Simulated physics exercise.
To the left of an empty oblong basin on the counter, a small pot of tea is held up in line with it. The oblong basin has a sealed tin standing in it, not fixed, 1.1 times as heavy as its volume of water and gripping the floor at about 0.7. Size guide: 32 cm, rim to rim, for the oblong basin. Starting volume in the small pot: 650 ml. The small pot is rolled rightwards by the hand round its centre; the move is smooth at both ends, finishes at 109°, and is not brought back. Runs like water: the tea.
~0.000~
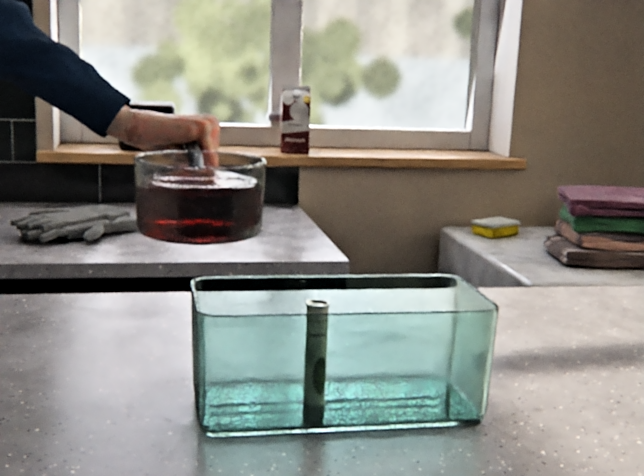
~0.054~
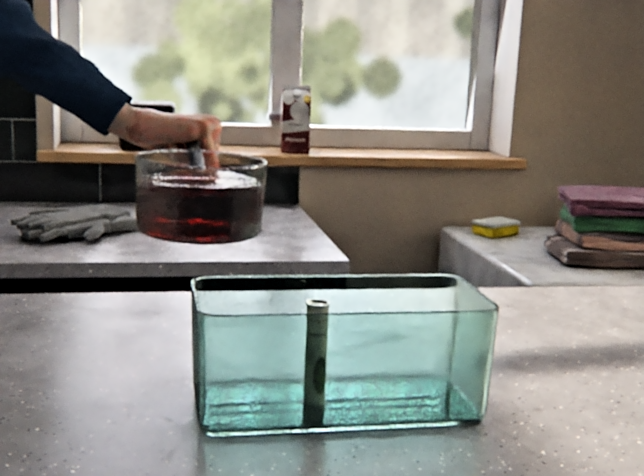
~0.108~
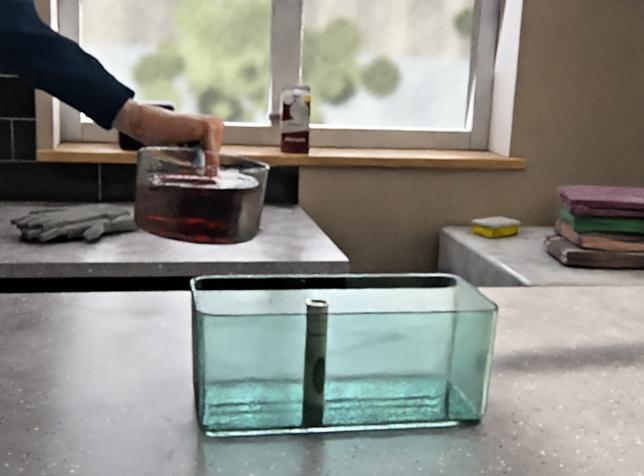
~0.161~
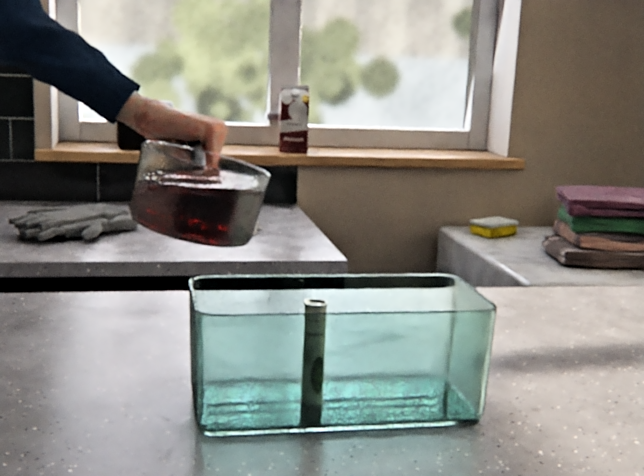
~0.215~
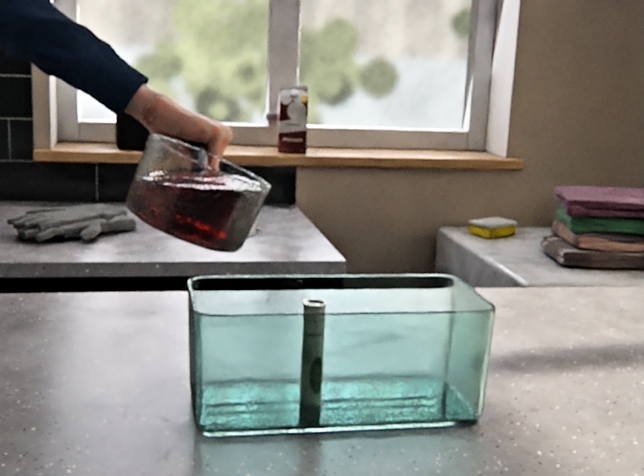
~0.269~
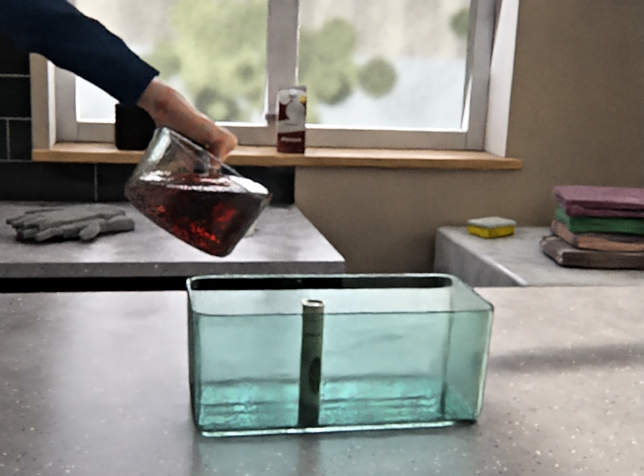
A hand holds up a small glass pot of dark red tea and tilts it rightwards.
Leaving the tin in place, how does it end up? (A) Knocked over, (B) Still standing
(A) Knocked over.
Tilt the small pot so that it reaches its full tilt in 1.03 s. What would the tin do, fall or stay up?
In that case the tin overturns.
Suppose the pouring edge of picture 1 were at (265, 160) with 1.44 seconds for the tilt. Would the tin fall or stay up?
Then the tin remains standing.
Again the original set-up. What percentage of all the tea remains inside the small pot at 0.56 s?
Fraction remaining: Approx. 34 per cent.
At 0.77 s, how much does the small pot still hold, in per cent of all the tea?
6 %.
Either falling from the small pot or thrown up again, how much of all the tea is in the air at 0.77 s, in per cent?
Near 5 in a hundred.
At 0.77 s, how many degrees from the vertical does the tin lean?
I'd put it at close to 15 degrees off upright.
Then, 0.56 s in, the tilt is 95° and 33 per cent is still to pour; the tin stands where it began.
Then, 0.77 s in, the tilt is 109° and 6 per cent is still to pour; the tin leans 17°.
Then, 0.99 s in, the tilt is 109° and 0 per cent is still to pour; the tin lies on its side.
Then, 1.23 s in, the tilt is 109° and 0 per cent is still to pour; the tin lies on its side.
Finally, the tin lies on its side.
